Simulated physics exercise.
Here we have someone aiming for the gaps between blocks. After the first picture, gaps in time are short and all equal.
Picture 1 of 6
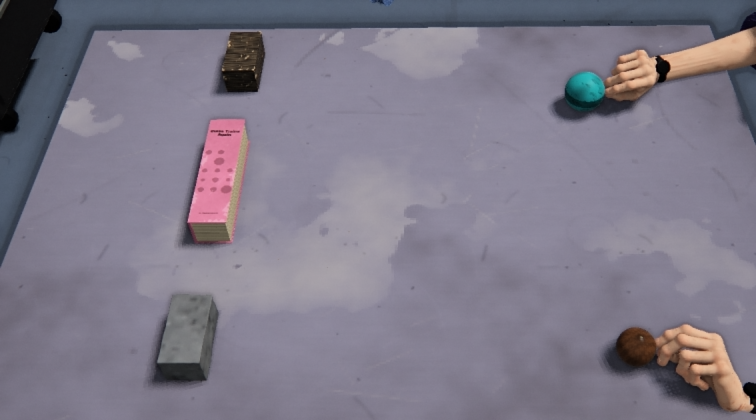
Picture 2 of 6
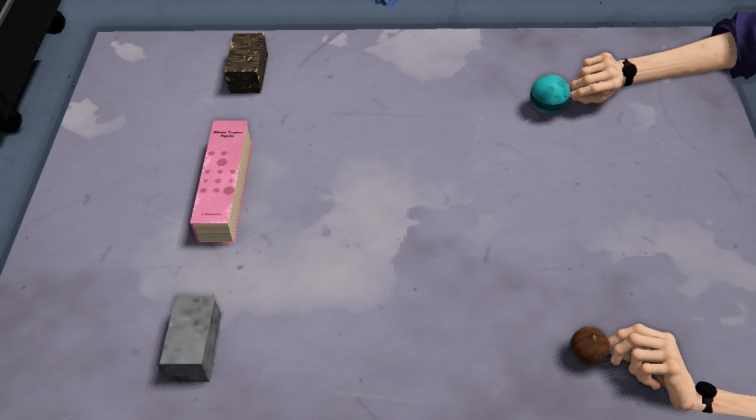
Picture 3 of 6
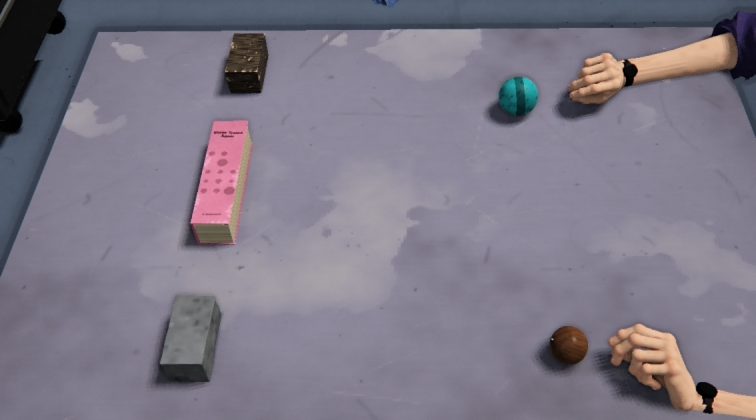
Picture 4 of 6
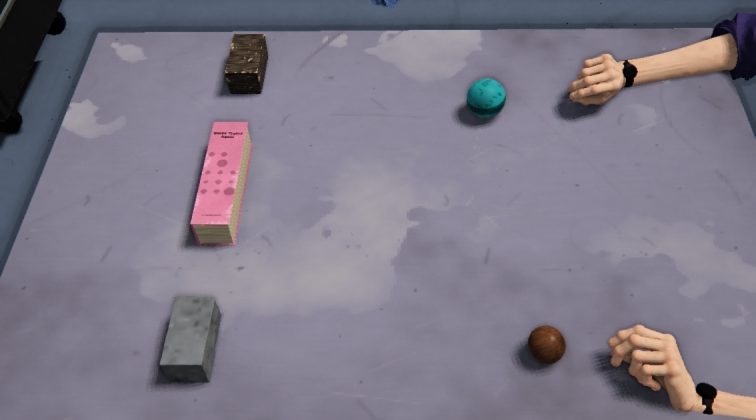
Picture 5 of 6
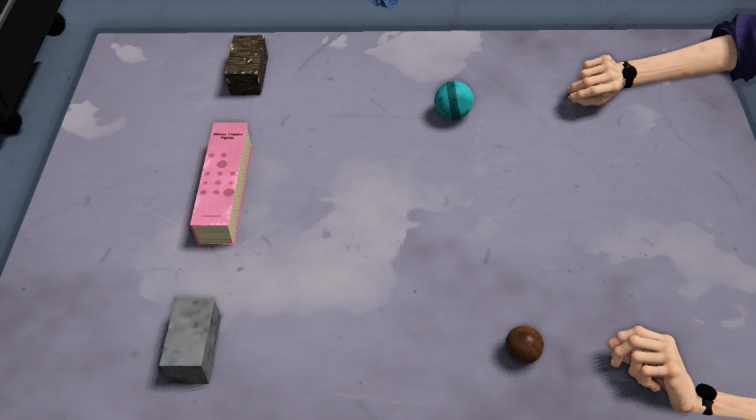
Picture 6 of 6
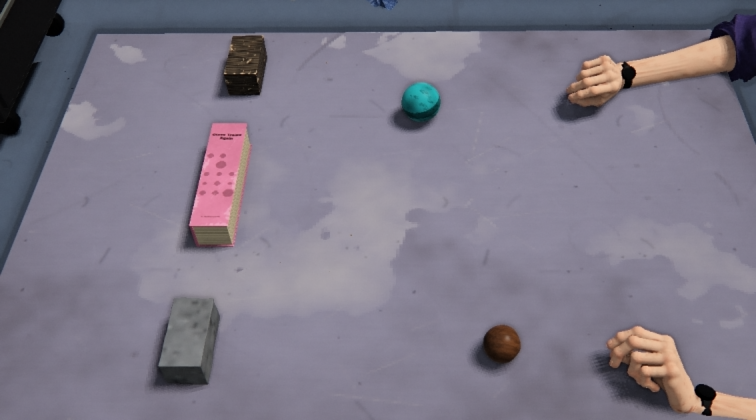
Two hands push a turquoise ball and a brown ball, which roll left toward blocks.
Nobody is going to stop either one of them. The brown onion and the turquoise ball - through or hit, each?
Calls: Brown onion: Hit; turquoise ball: Through.
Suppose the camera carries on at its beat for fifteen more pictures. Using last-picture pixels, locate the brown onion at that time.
I'd guess it ends up about (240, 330) in the last view.
Then, 0.32 s past the last view, brown onion heading on near (336, 335); turquoise ball heading on near (168, 112).
Then, 0.80 s past the last view, brown onion coming back near (246, 324); turquoise ball heading on.
Then, 1.28 s past the last view, brown onion coming back near (263, 317); turquoise ball heading on.
Finally, the brown onion hits a block, near (273, 313); the turquoise ball passes through its gap.
